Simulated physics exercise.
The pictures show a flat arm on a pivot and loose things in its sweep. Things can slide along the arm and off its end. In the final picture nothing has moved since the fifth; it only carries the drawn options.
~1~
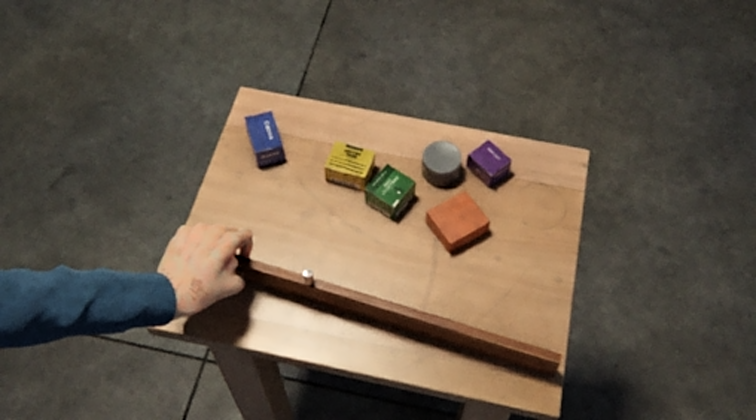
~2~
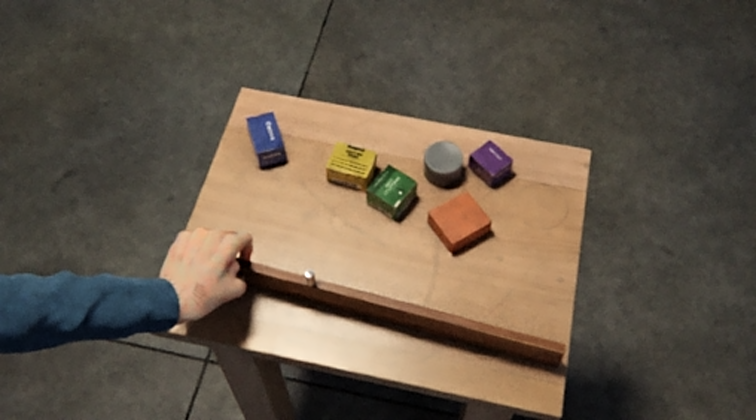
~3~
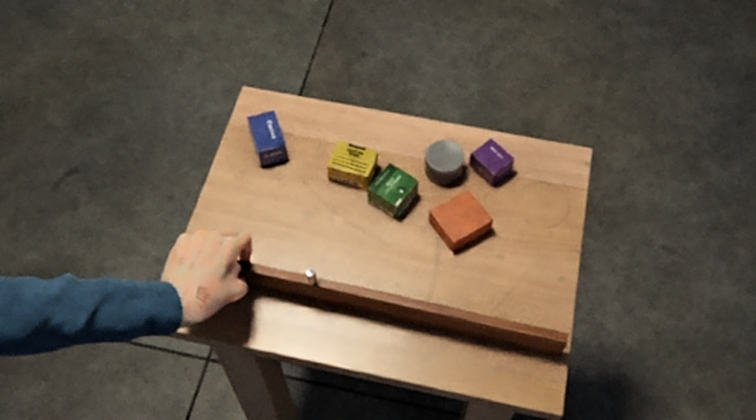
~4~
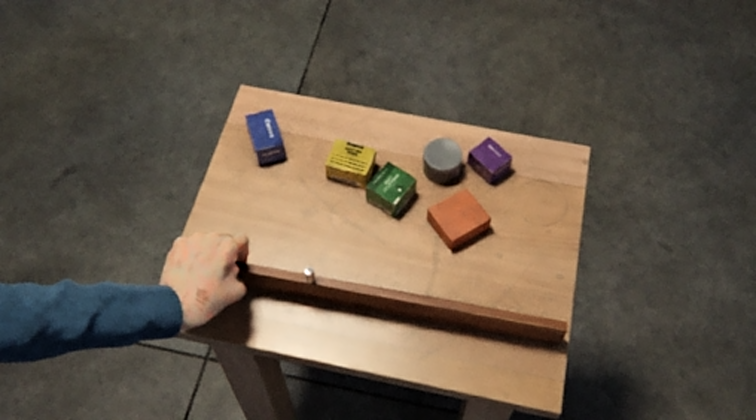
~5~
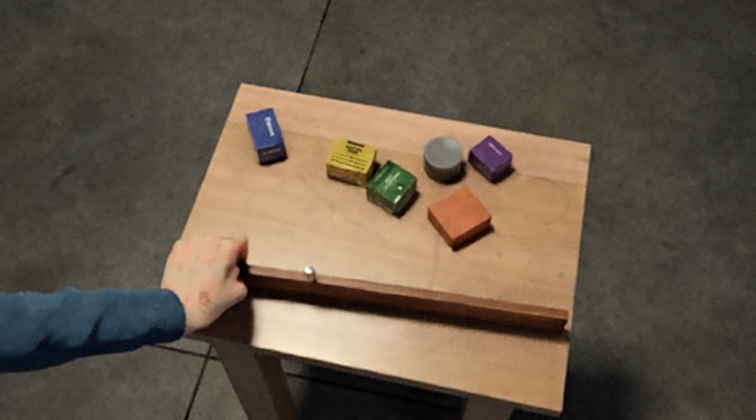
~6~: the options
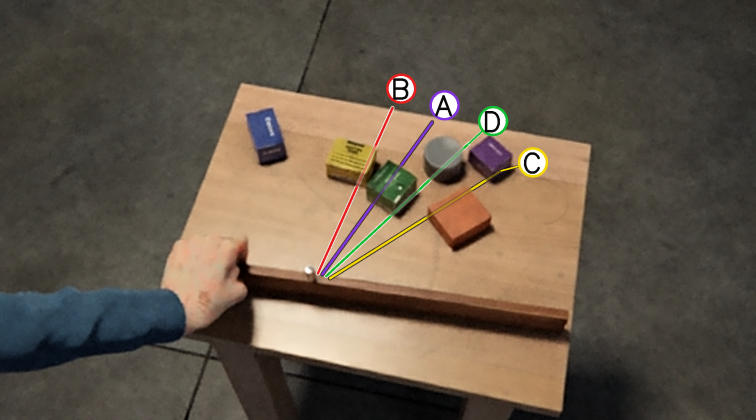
A hand in a blue sleeve grips the left end of a long brown wooden arm on a pale wooden table, seen from above over a grey floor. Blue, yellow, green, grey, purple and orange objects sit beyond it, from left to right. The arm's right end swings slowly away from the near edge toward the objects, which stay in place, while the view shifts very slightly.
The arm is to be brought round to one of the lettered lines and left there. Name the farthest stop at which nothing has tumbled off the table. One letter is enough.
At D, and not beyond.
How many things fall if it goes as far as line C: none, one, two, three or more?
By then, none.
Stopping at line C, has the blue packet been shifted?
By then, no.
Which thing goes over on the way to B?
The purple box.
On the marked copy, A at (380, 194); B at (358, 186); C at (419, 223); D at (401, 207).
Taking D. A third of the way, arm (441, 253); purple box (490, 159); blue packet (266, 136).
Two thirds of the way, arm (422, 217); grey jar (435, 151); orange block (441, 191).
When it is over, arm (401, 195); purple box (459, 126); grey jar (411, 124); nothing has fallen.
As for the rest, A drops the purple box; B drops the purple box; C is safe but short.
